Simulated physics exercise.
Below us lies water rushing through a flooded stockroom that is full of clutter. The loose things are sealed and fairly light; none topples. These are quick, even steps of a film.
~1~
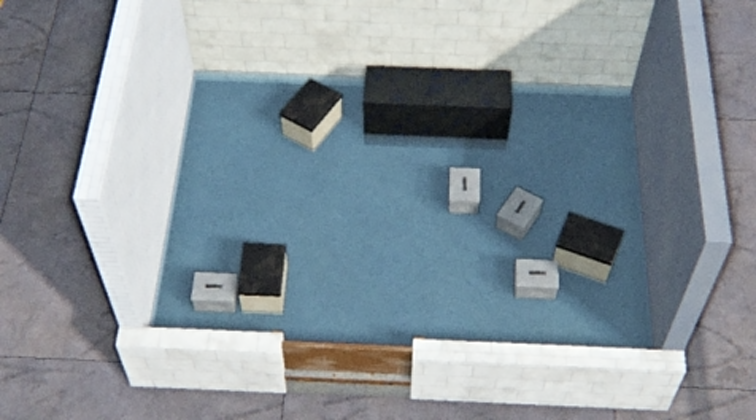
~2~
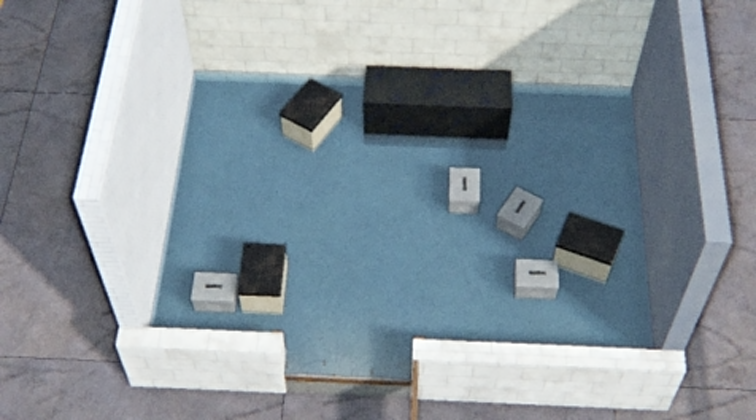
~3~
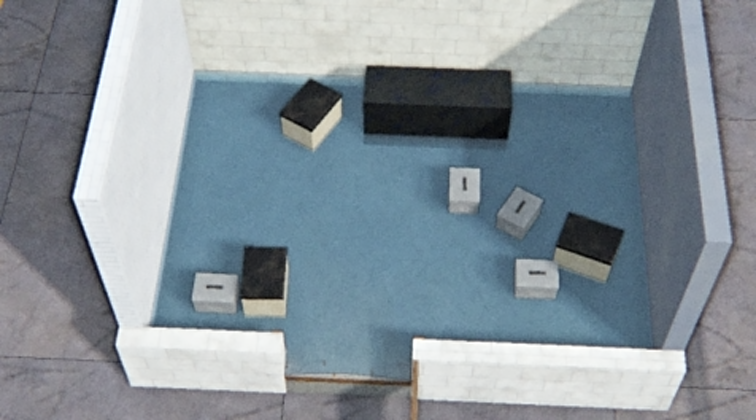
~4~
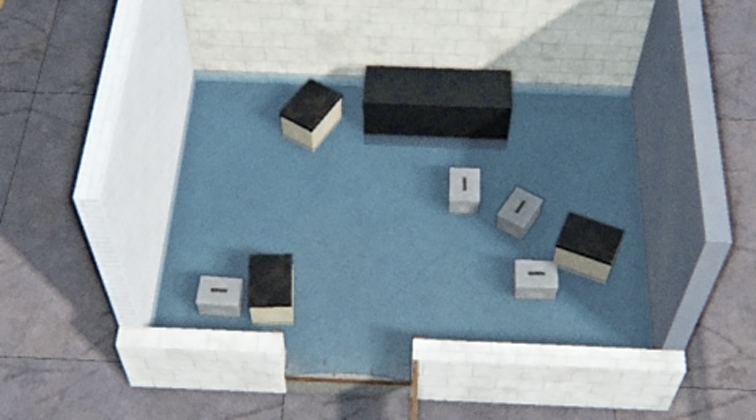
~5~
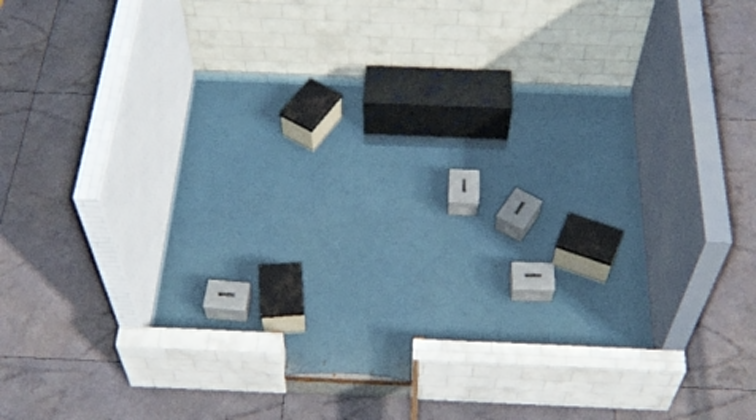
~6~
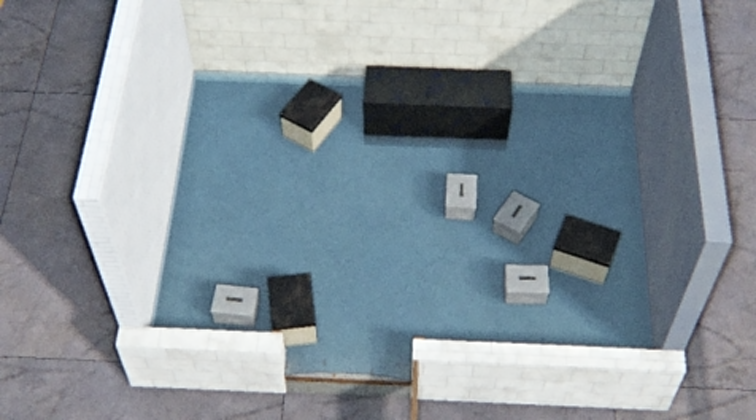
The brown barrier at the gap disappears, then nearby boxes drift slowly toward the opening.
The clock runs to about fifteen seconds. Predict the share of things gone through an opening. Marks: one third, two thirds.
Share: Two thirds or more.
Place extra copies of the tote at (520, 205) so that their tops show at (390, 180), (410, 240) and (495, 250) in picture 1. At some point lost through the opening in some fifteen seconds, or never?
In turn: Washed out, carried outside, washed out.
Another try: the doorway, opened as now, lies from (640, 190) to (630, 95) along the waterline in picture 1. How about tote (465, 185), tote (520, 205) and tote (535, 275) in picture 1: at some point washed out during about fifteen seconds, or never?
As listed: Through, yes, through.
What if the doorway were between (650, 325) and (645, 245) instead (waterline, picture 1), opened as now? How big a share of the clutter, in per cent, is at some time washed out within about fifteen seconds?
About 60 per cent.
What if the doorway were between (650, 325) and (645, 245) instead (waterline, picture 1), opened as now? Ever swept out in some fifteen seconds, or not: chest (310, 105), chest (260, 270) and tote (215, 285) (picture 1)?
As listed: Kept in, kept in, still in.
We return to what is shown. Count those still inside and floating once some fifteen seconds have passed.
It comes to 2.
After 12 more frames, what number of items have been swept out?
The number is 2.
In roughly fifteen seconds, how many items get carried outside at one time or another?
That makes 5.
A moment on, 0 of 7 are out; 7 afloat.
Next, 2 of 7 are out; 5 afloat.
Later, 3 of 7 are out; 4 afloat.
In the end, 5 of 7 are out; 2 afloat.
